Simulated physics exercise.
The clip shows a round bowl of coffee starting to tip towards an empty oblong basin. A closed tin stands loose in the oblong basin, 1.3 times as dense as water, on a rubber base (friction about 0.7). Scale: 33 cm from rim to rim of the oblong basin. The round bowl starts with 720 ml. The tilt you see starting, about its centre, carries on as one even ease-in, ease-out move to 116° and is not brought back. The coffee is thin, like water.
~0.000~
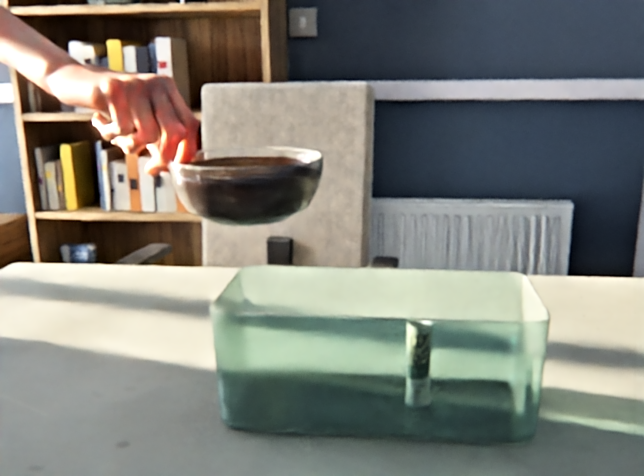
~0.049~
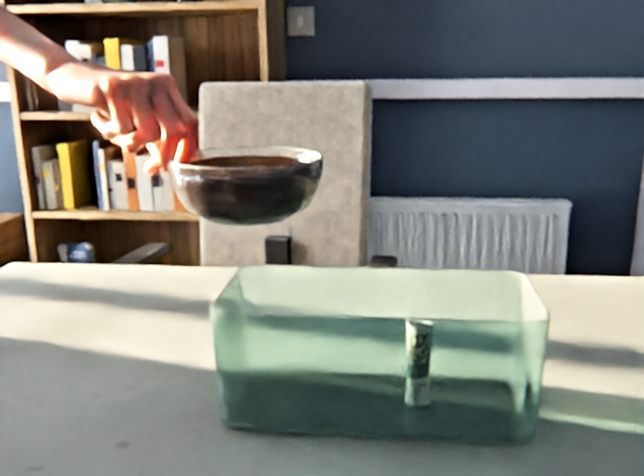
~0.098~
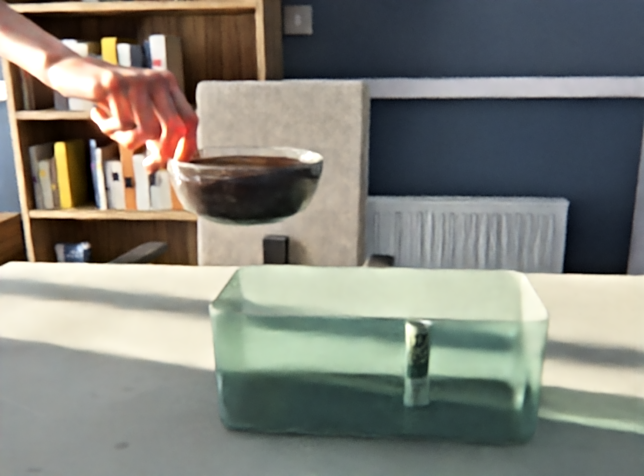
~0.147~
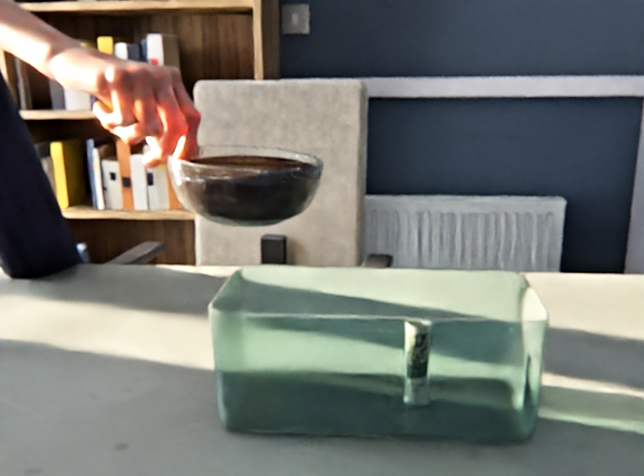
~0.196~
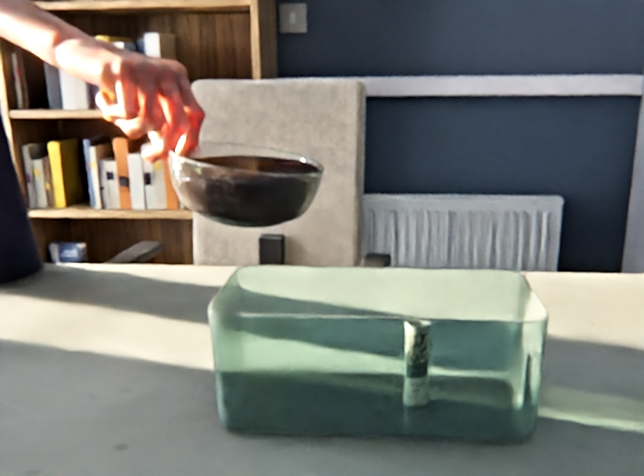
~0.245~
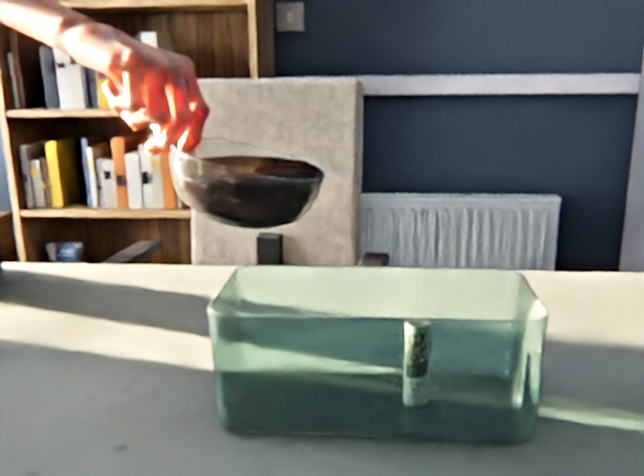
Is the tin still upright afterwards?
It stays up.
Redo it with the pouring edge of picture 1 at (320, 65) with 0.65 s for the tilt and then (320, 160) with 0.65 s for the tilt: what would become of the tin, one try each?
First it goes over; then it goes over.
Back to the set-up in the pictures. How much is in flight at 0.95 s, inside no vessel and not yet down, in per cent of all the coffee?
Near 2 in a hundred.
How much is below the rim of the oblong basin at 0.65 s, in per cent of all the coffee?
Some 42 per cent.
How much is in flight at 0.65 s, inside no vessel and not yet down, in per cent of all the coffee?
Some 32 per cent.
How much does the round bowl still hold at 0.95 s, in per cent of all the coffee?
Near 0 in a hundred.
By 0.65 s the tilt is 74° and 26 per cent is still to pour; the tin stands where it began.
By 0.95 s the tilt is 111° and 0 per cent is still to pour; the tin stands where it began.
By 1.27 s the tilt is 116° and 0 per cent is still to pour; the tin stands where it began.
By 1.61 s the tilt is 116° and 0 per cent is still to pour; the tin stands where it began.
At rest the tin stands where it began.
